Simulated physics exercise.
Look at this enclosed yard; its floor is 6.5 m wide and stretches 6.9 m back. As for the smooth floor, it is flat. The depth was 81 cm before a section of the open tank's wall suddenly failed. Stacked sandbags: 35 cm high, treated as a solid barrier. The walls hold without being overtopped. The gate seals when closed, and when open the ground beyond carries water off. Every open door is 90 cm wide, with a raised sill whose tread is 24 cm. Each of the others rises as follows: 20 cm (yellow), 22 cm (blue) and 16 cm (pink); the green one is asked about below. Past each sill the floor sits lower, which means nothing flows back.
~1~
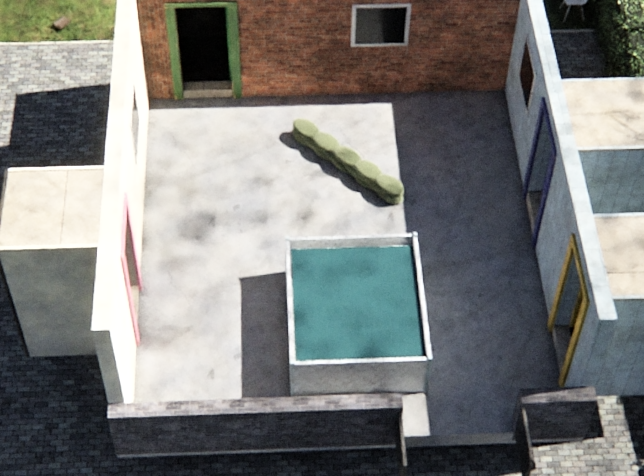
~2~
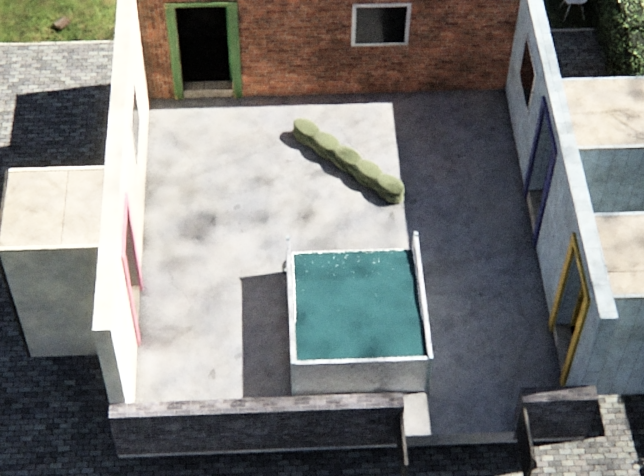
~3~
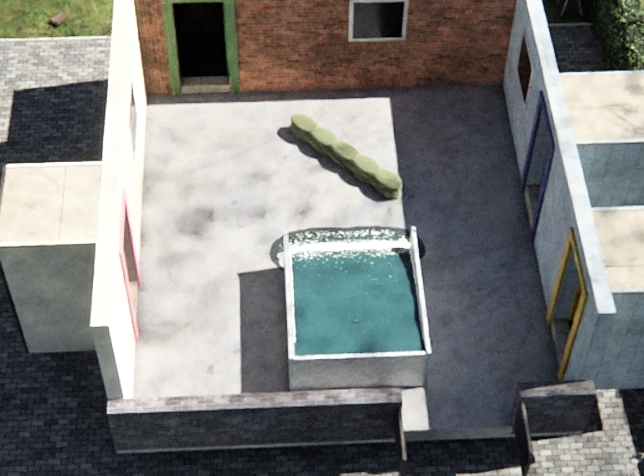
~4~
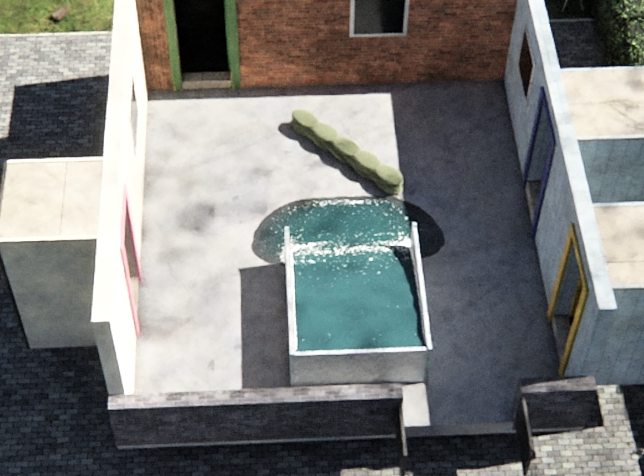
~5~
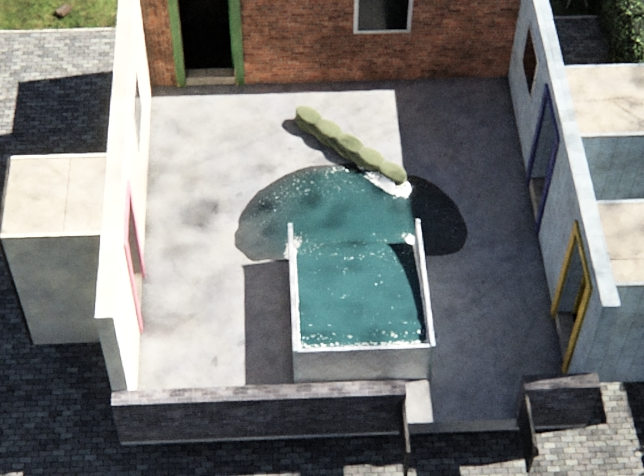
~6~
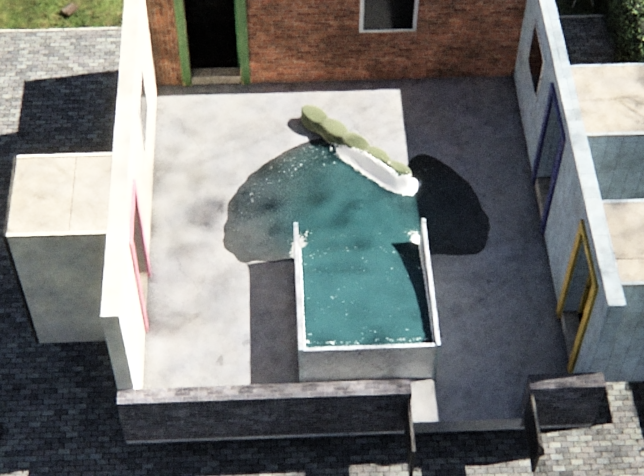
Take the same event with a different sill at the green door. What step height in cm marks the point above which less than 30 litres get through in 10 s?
The point is around 31 cm.
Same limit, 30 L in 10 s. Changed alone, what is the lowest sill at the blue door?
Blue door, minimum about 10.0 cm.
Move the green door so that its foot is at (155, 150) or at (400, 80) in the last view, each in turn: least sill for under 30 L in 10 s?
Roughly 25 cm, then roughly 12.5 cm.
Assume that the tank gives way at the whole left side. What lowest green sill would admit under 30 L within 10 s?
About 17 cm.
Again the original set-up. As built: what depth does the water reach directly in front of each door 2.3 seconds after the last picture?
Door by door, in centimetres - yellow 0, green 36, blue 8, pink 0.
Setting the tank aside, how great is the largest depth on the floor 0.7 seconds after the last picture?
Max depth: Near 46 cm.
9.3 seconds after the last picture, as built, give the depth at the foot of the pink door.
Some 8.0 cm.
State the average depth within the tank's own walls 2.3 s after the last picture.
Some 17 cm.
Then, 0.7 s after the last picture water covers 35 % of the floor, deepest (46 cm) near (387, 187); it has not reached the green door.
Then, 2.3 s after the last picture water covers 50 % of the floor, deepest (46 cm) near (168, 87); 36 cm at the green door, 91 litres in over its 18 cm sill.
Then, 9.3 s after the last picture water covers 95 % of the floor, deepest (14 cm) near (577, 402); 7 cm at the green door, 195 litres in over its 18 cm sill.
At the green door as built, the water peaked near 37 cm, 2.5 s after the last picture.
Run again over the same 10 s with other heights there, 84 litres in over 25 cm, 15 litres over 33.5 cm. The limit of 30 litres is kept from about 31 cm up.
